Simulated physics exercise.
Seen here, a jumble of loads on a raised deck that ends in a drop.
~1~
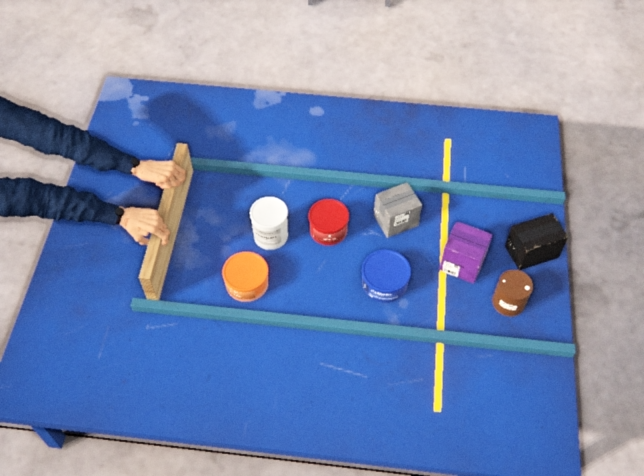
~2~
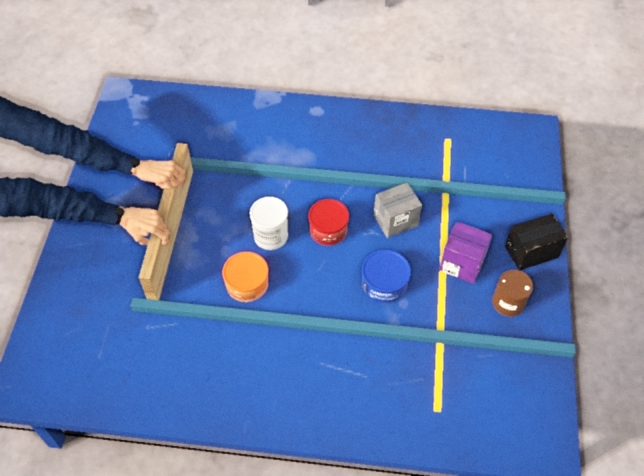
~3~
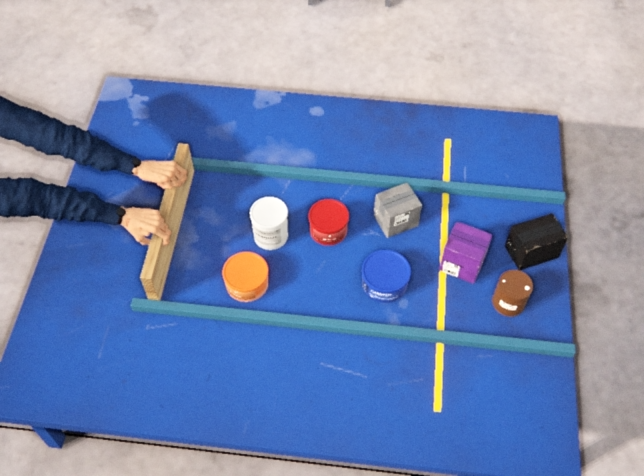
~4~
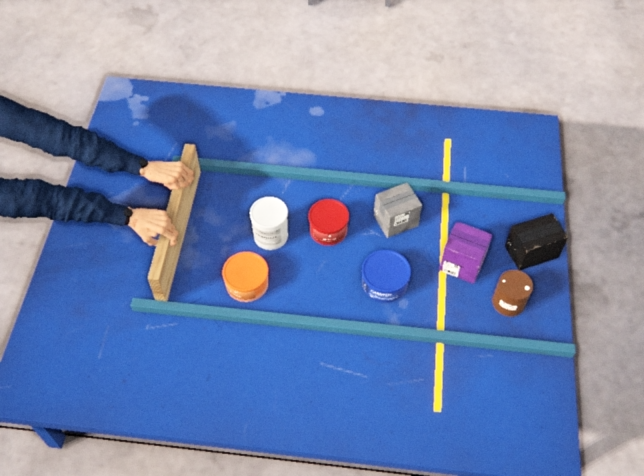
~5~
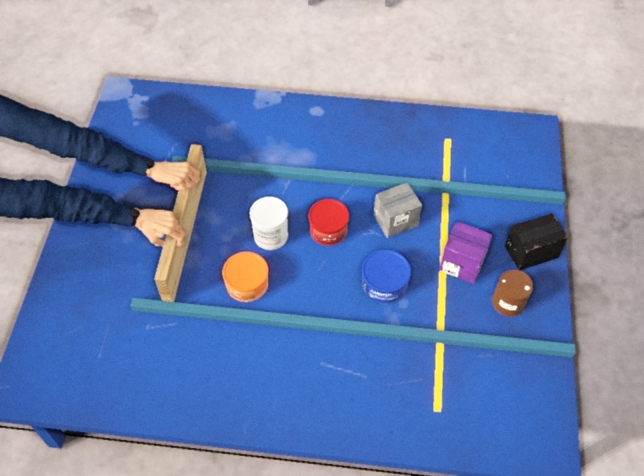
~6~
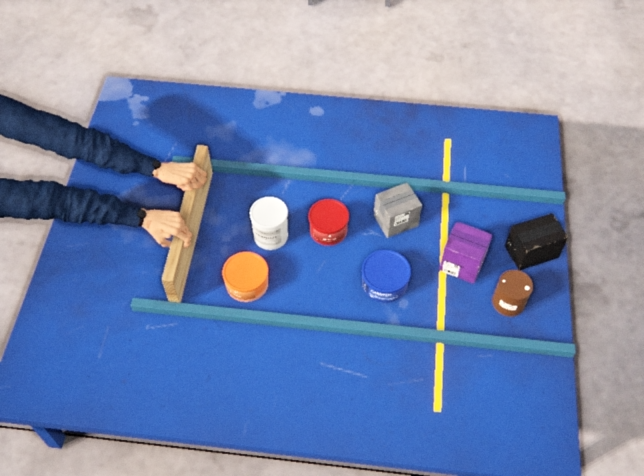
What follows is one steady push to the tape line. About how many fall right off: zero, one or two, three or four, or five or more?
As it turns out, the number that fall off is zero.
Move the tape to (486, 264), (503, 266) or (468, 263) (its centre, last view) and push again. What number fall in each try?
Down on the ground: 1, 1 and 1.
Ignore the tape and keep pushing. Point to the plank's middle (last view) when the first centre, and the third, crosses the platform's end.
At (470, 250) for the first, at (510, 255) for the third.
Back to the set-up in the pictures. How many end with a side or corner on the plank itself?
That makes 3.
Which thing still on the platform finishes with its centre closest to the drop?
The black parcel ends nearest.
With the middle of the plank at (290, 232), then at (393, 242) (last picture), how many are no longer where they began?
First 3, then 6.
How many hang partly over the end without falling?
That would be 1.
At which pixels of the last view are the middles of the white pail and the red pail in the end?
About (464, 244), and the other about (466, 217).
Soon after, none off yet; black parcel at rest near (536, 242); brown canister at rest near (512, 293); purple box at rest near (465, 253).
At rest, the number that fall off is zero.
